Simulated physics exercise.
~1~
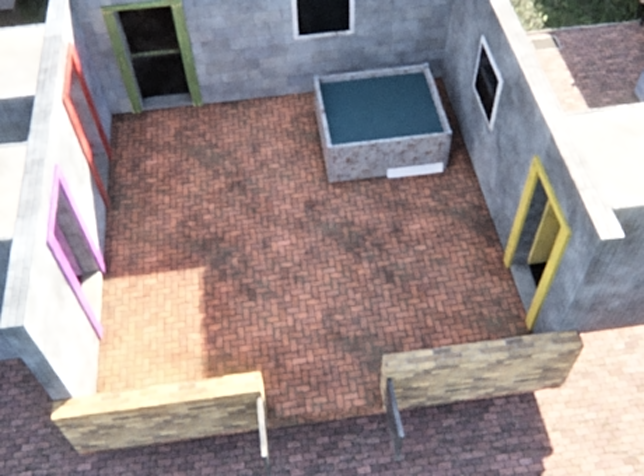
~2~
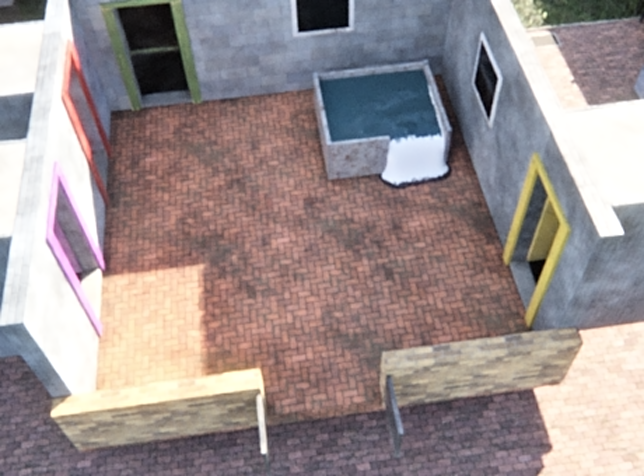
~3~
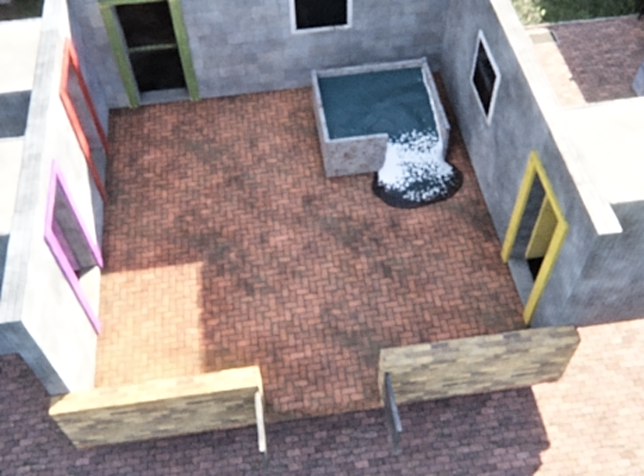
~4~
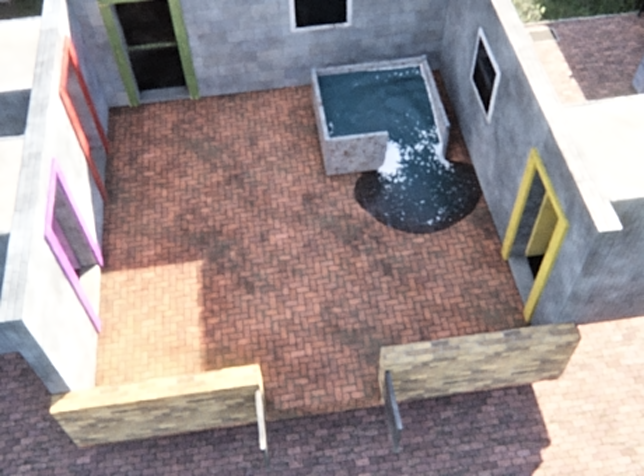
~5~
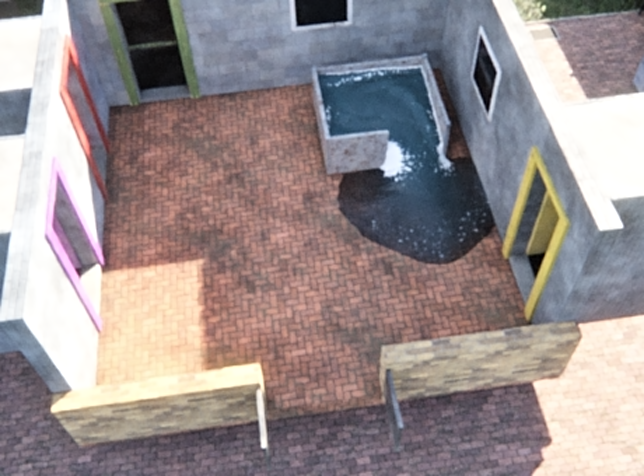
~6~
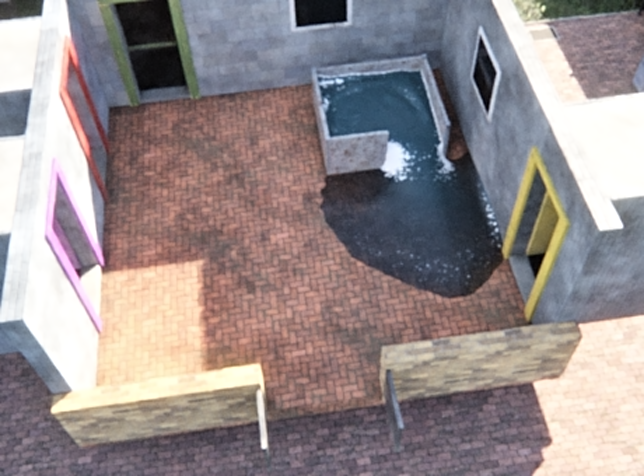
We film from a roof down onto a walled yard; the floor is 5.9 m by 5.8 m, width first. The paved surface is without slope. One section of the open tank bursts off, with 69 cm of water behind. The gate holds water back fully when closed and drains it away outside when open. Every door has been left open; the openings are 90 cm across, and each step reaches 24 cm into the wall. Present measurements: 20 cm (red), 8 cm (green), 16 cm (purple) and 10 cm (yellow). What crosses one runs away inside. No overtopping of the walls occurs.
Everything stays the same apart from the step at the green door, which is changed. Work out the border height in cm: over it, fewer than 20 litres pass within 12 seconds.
Border at about 6.5 cm.
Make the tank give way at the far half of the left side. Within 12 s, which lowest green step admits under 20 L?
You'd want it roughly 14.5 centimetres tall.
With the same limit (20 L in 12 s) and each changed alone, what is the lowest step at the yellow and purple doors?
Roughly 14.0 cm at yellow and 7.0 cm at purple.
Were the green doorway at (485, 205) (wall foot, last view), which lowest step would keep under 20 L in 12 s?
Minimum: About 18 cm.
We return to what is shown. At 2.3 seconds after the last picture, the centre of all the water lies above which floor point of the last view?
(399, 224) or so.
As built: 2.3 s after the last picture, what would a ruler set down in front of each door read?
Lab note, cm: Red 0; green 0; purple 0; yellow 14.
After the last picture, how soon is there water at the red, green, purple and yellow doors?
Times: Red 5.0 s, green 6.5 s, purple 3.6 s, yellow 0.1 s.
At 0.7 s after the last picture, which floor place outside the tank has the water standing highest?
Near pixel (533, 355).
Then, 0.7 s after the last picture water covers 25 % of the floor, deepest (40 cm) near (533, 355); it has not reached the green door.
Then, 2.3 s after the last picture water covers 35 % of the floor, deepest (28 cm) near (507, 358); it has not reached the green door.
Then, 11.3 s after the last picture water covers 95 % of the floor, deepest (9 cm) near (413, 72); 8 cm at the green door, 8 litres in over its 8 cm step.
At the green door as built, the water peaked near 11 cm, 7.9 s after the last picture.
Run again over the same 12 s with other heights there, 32 litres in over 5.5 cm, 11 litres over 7.5 cm. The limit of 20 litres is kept from about 6.5 cm up.
